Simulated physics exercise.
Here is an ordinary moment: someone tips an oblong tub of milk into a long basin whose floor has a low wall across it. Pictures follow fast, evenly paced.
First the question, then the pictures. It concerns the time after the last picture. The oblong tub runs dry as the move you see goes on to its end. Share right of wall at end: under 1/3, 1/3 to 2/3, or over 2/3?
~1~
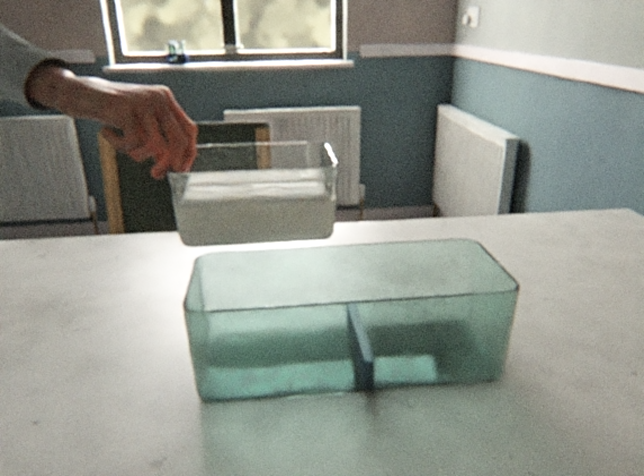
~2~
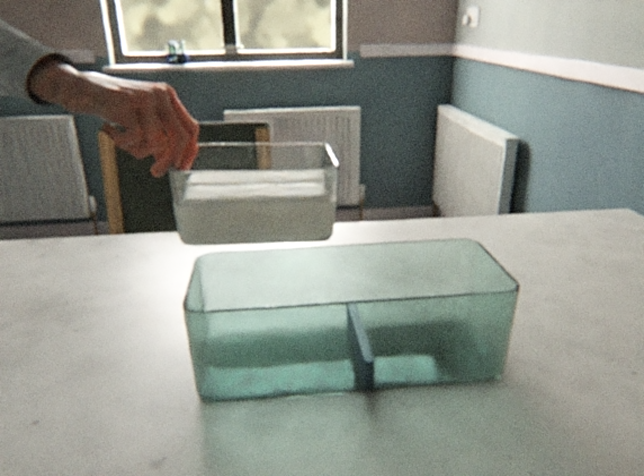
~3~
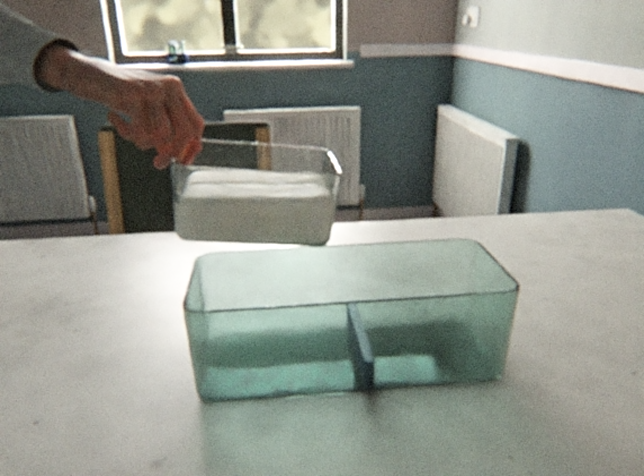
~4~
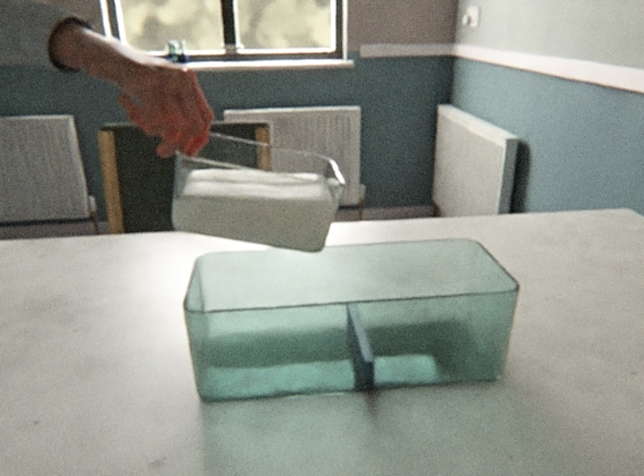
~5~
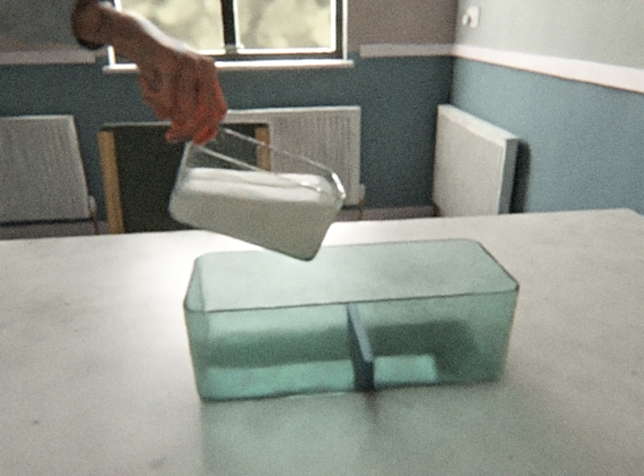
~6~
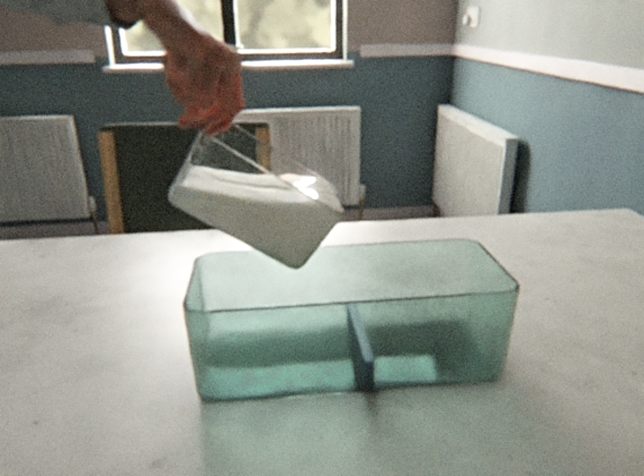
Reaches a third, not past two thirds.
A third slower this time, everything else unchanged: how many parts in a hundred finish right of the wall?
About 60 per cent.
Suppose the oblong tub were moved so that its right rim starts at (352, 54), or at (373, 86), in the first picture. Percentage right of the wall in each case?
75 and 75 in a hundred.
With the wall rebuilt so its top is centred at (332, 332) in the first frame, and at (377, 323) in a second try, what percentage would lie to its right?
Around 75 per cent for the first, around 30 per cent for the second.
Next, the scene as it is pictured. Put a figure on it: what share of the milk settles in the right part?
Share approx. 50 per cent.
A moment on, the oblong tub is tipped on its side and 28 per cent is still to pour, 9 is left of the wall and 36 right of it.
Next, the oblong tub is tipped on its side and 11 per cent is still to pour, 29 is left of the wall and 56 right of it.
Then the oblong tub is tipped on its side and 3 per cent is still to pour, 40 is left of the wall and 54 right of it.
Later the oblong tub is tipped on its side and 1 per cent is still to pour, 44 is left of the wall and 53 right of it.
At rest 46 per cent lies left of the wall, 52 right of it and 2 outside.
